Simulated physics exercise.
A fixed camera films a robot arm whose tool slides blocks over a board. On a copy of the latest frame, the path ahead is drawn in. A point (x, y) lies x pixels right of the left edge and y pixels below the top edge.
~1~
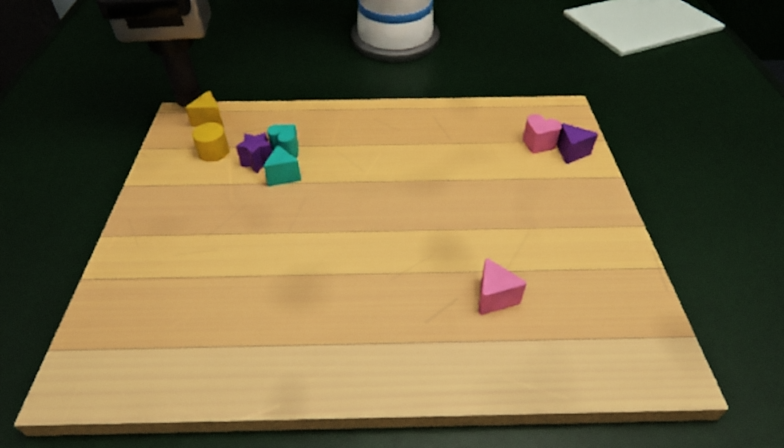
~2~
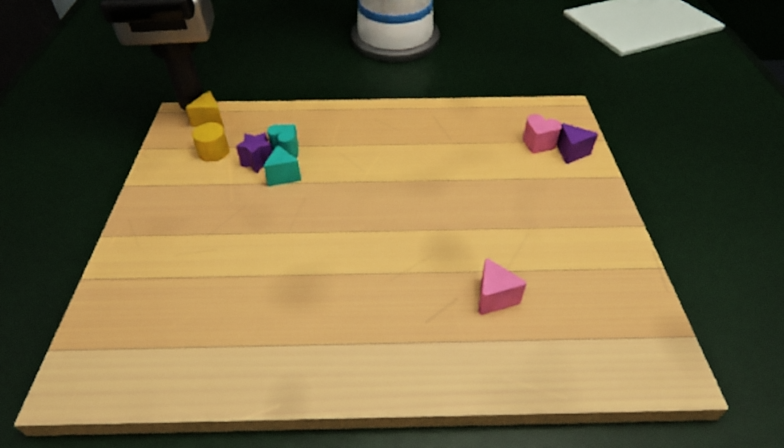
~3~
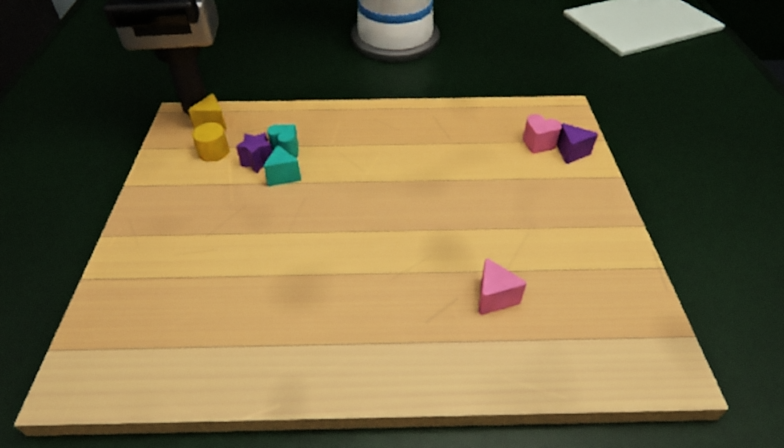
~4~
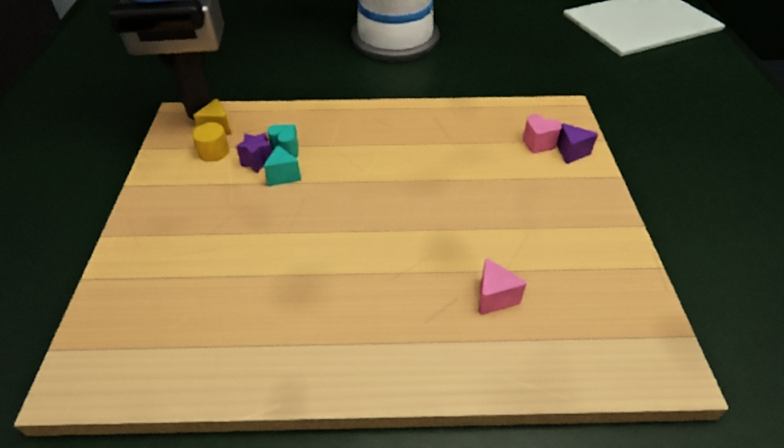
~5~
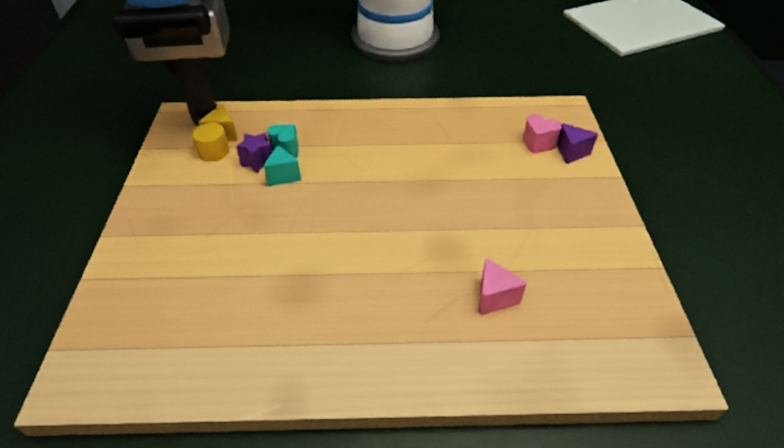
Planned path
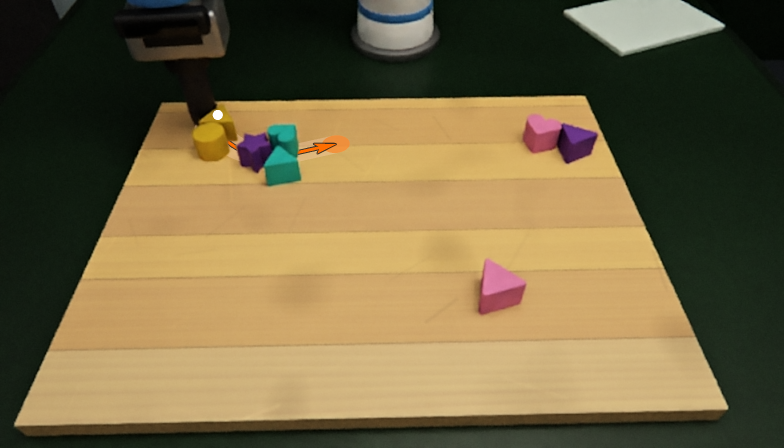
A dark robotic arm nudges the yellow triangle slightly right and down beside the yellow circle.
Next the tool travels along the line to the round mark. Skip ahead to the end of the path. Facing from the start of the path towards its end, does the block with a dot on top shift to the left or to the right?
Shifts right.
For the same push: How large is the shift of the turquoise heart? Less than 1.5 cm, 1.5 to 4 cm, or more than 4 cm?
Final distance: More than 4 cm.
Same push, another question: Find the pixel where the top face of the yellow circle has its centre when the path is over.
It should be at (209, 144) by then.
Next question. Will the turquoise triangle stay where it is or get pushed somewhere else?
Moved off its spot.
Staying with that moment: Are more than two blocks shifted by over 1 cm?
Yes
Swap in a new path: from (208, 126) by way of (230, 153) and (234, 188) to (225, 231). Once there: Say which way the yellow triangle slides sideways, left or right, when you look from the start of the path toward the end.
It is pushed towards the left-hand side.
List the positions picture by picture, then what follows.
The first frame shows tool's lower end (190, 101); yellow circle (208, 132); yellow triangle (204, 101); purple star block (254, 141); turquoise triangle (280, 157); turquoise heart (283, 131).
The second frame shows tool (193, 104); blocks still.
The third frame shows tool (197, 108); yellow triangle (207, 104).
The fourth frame shows tool (201, 113); yellow triangle (212, 109).
The fifth frame shows tool (206, 119); yellow circle (208, 132); yellow triangle (218, 115); purple star block (254, 141); turquoise triangle (280, 157); turquoise heart (283, 131).
Drawn move, from (208, 126) by way of (237, 148) and (285, 155) to (336, 144); the dot is on the yellow triangle.
The first path, step by step. One third of the way, tool (236, 141); yellow circle (209, 144); yellow triangle (255, 132); purple star block (258, 148).
Two thirds of the way, tool (284, 148); yellow circle (209, 144); yellow triangle (303, 141), turned 15° anticlockwise; purple star block (264, 157), turned 20° clockwise; turquoise triangle (288, 165); turquoise heart (311, 125).
At the end, tool (335, 137); yellow circle (209, 144); yellow triangle (324, 143), turned 35° clockwise; purple star block (264, 157), turned 20° clockwise; turquoise triangle (288, 165); turquoise heart (348, 111).
